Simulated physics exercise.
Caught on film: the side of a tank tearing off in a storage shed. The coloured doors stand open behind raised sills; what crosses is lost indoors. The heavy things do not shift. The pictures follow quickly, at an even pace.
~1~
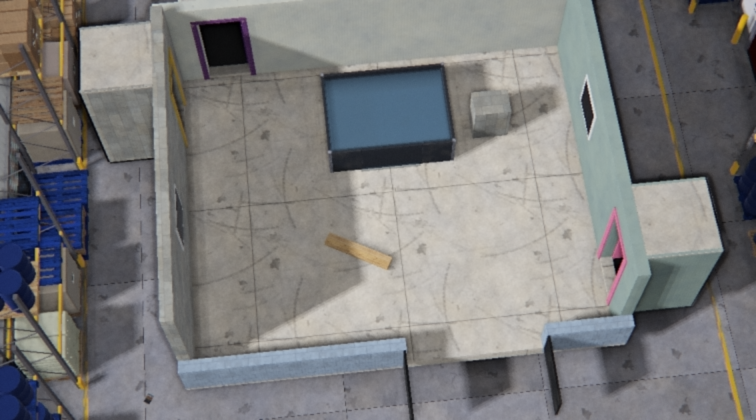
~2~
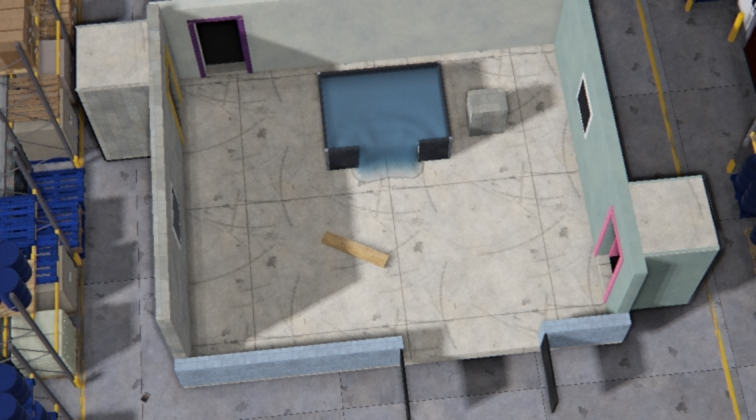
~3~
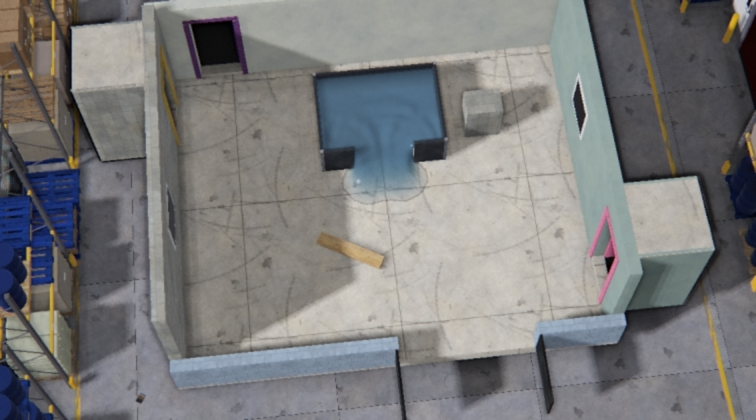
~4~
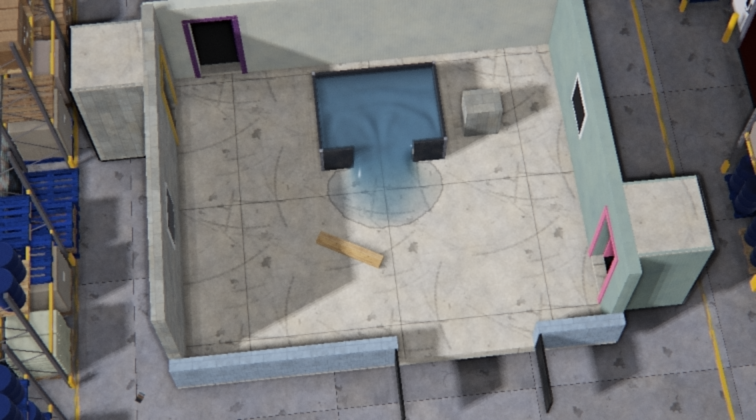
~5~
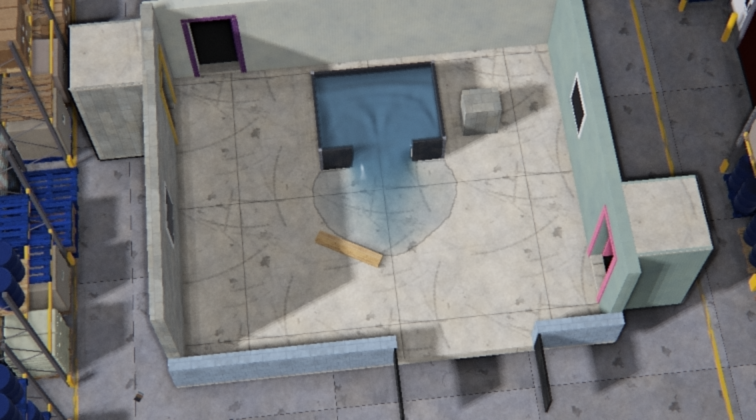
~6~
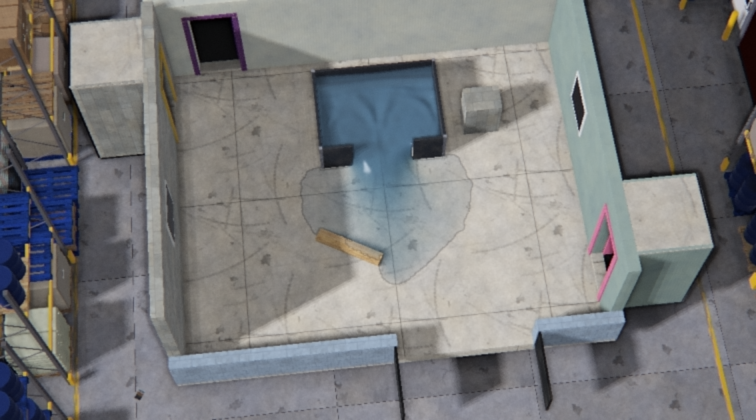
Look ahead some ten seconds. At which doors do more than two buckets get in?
One by one: The yellow door admits no more than that; the pink door admits no more than that; the purple door admits no more than that.
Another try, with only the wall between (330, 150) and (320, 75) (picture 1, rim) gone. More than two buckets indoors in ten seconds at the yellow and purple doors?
My reading: Yellow door passes that mark; purple door floods.
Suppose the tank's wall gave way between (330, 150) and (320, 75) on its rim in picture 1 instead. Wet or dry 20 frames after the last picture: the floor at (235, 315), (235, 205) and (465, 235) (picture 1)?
As listed: Awash, flooded, clear.
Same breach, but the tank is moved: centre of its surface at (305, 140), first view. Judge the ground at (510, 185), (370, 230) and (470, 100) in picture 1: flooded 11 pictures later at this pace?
In that order: Clear, wet, not flooded.
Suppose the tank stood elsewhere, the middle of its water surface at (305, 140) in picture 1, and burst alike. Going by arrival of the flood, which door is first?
That is the pink-painted one.
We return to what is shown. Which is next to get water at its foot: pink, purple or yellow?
First comes the pink door.
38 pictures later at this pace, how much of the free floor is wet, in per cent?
Near 60 in a hundred.
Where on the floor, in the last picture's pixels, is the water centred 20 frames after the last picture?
Roughly at (373, 205).
A moment on, water covers 25 % of the floor; the yellow door not reached, the pink door not reached, the purple door not reached.
Next, water covers 40 % of the floor; the yellow door not reached, the pink door not reached, the purple door not reached.
Then, water covers 50 % of the floor; the yellow door not reached, the pink door wet at the sill, nothing in, the purple door not reached.
Later, water covers 60 % of the floor; the yellow door not reached, the pink door under two buckets in, the purple door not reached.
In the end, water covers 90 % of the floor; the yellow door wet at the sill, nothing in, the pink door under two buckets in, the purple door wet at the sill, nothing in.
